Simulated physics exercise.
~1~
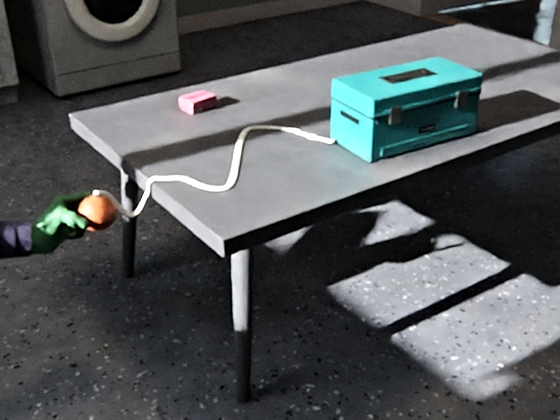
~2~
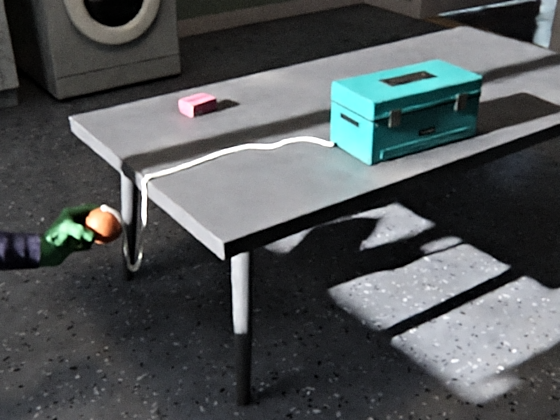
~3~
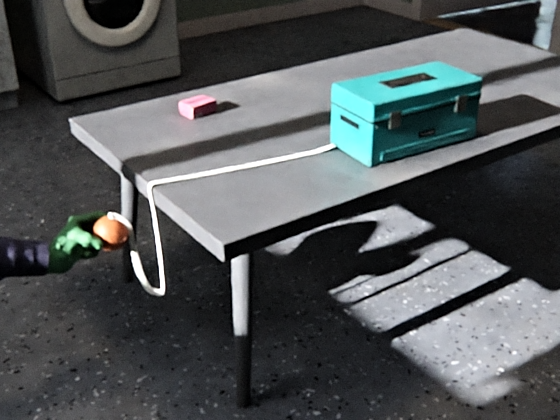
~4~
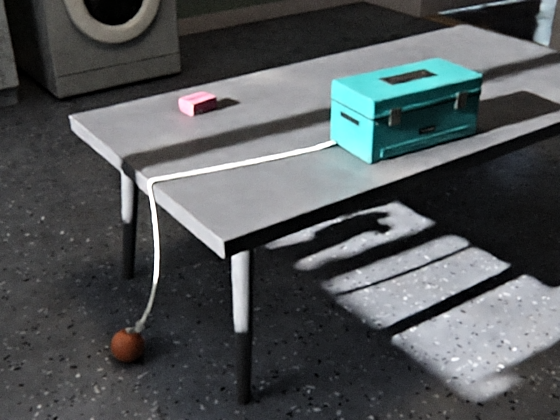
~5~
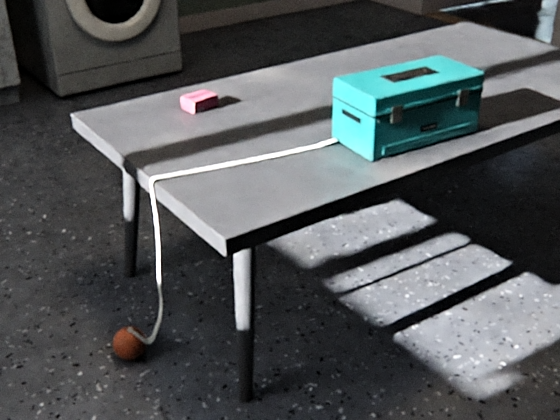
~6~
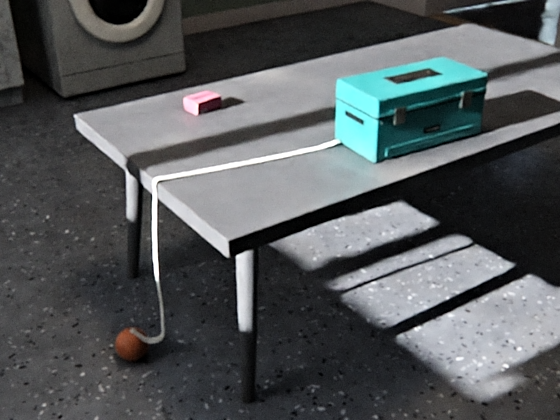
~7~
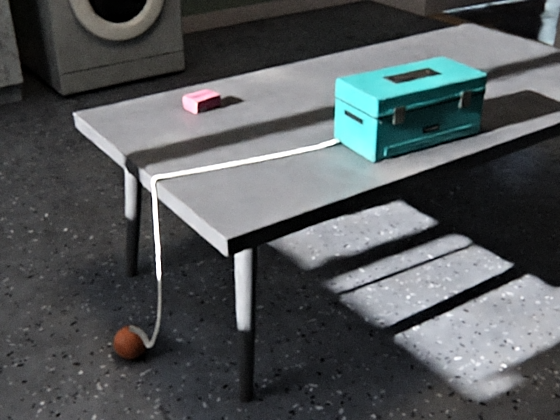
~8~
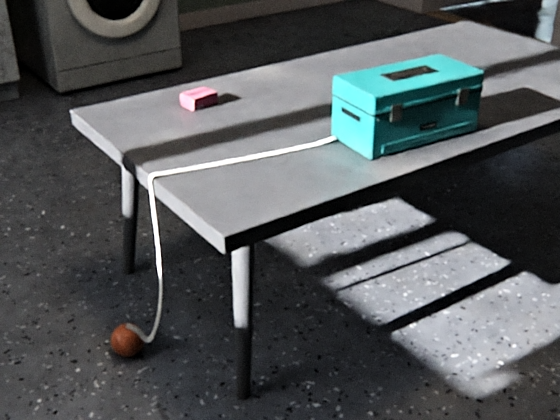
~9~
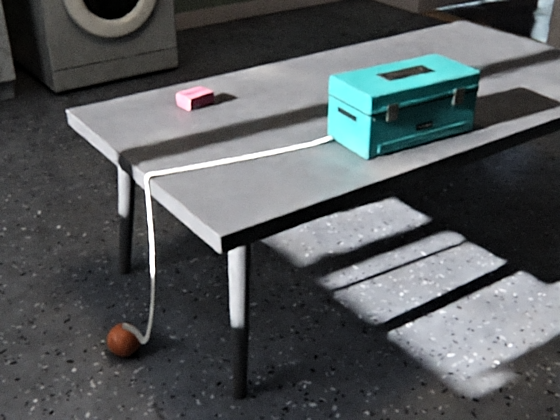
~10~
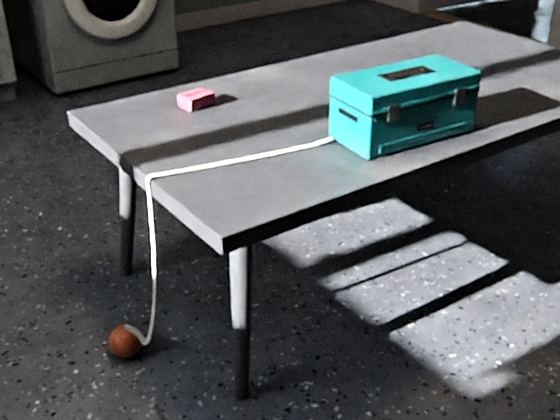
Orange tied by a white ribbon to a turquoise toolbox dropping from a green-gloved hand to the floor, pink box staying put.
